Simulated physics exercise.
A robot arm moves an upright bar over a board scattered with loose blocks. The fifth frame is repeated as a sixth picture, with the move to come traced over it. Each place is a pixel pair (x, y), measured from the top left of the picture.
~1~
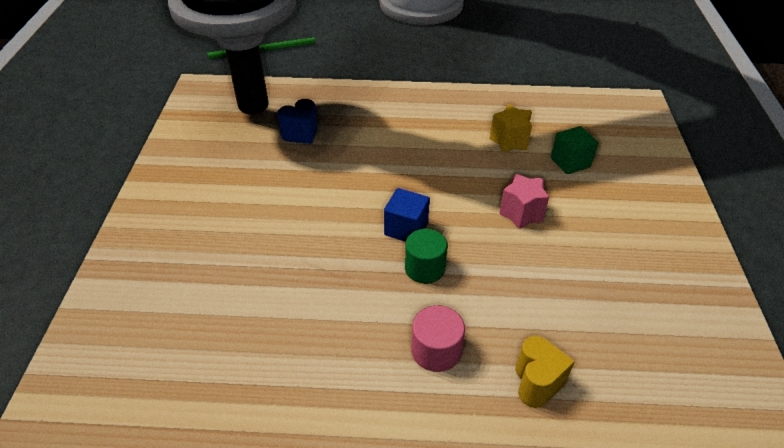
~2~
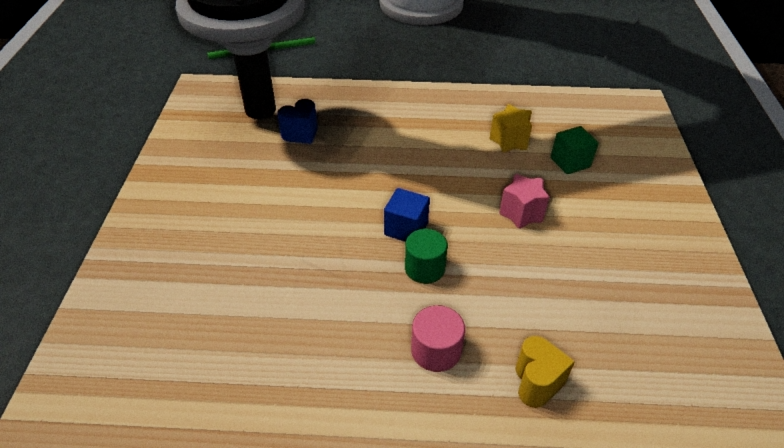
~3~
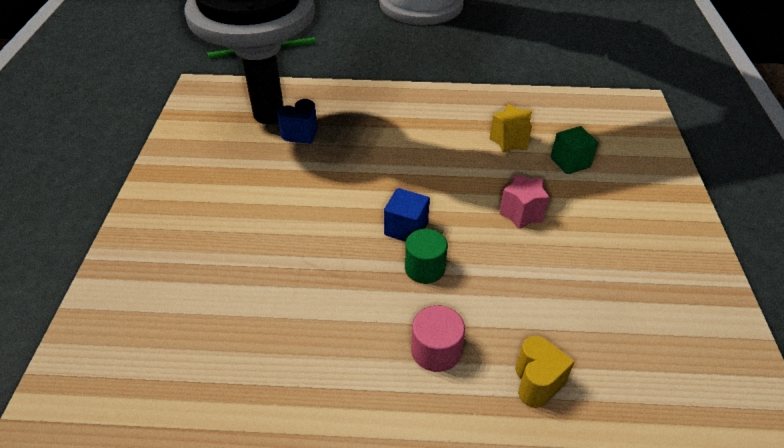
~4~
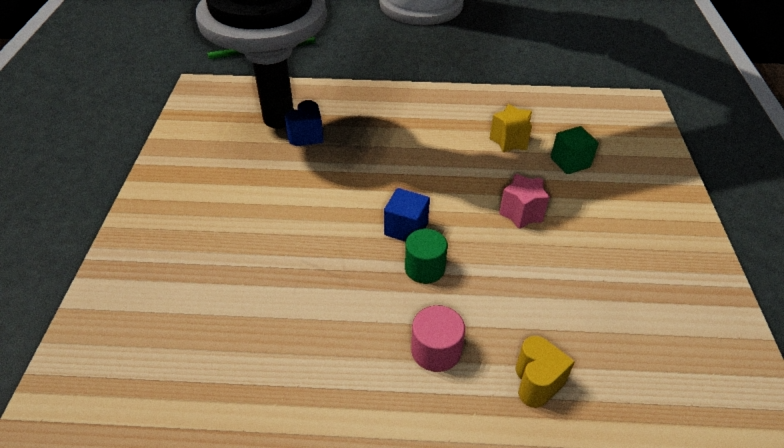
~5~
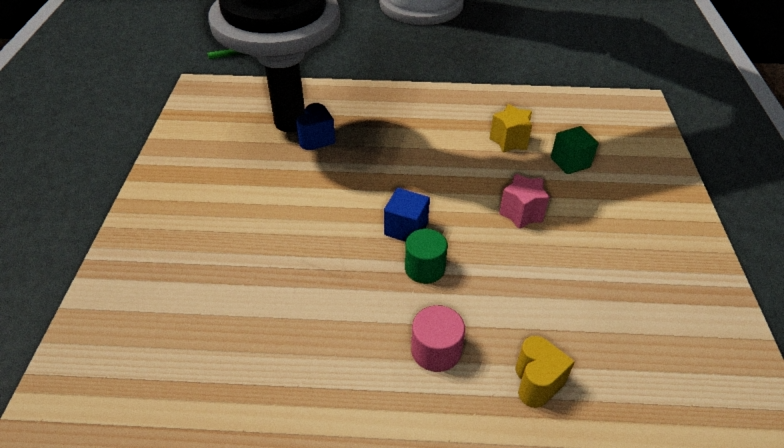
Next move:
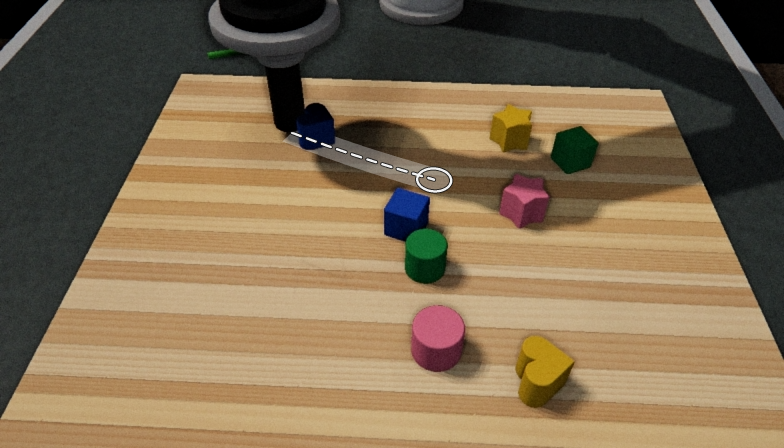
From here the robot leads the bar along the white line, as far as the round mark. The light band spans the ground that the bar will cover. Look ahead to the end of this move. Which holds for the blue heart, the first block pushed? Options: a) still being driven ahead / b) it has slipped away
a.
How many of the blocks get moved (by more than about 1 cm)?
One gets moved.
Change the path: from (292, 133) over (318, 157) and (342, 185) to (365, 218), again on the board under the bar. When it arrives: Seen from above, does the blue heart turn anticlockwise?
I expect so.
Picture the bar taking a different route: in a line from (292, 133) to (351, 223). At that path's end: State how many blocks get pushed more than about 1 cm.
I'd say one block gets moved.
The line goes from (292, 133) through (336, 149) and (383, 164) to (434, 180).
What follows on the original path. One third of the way, bar at (336, 141); blue heart at (362, 130).
Two thirds of the way, bar at (385, 156); blue heart at (414, 146).
At the end, bar at (435, 171); blue heart at (467, 160); blue square unmoved.
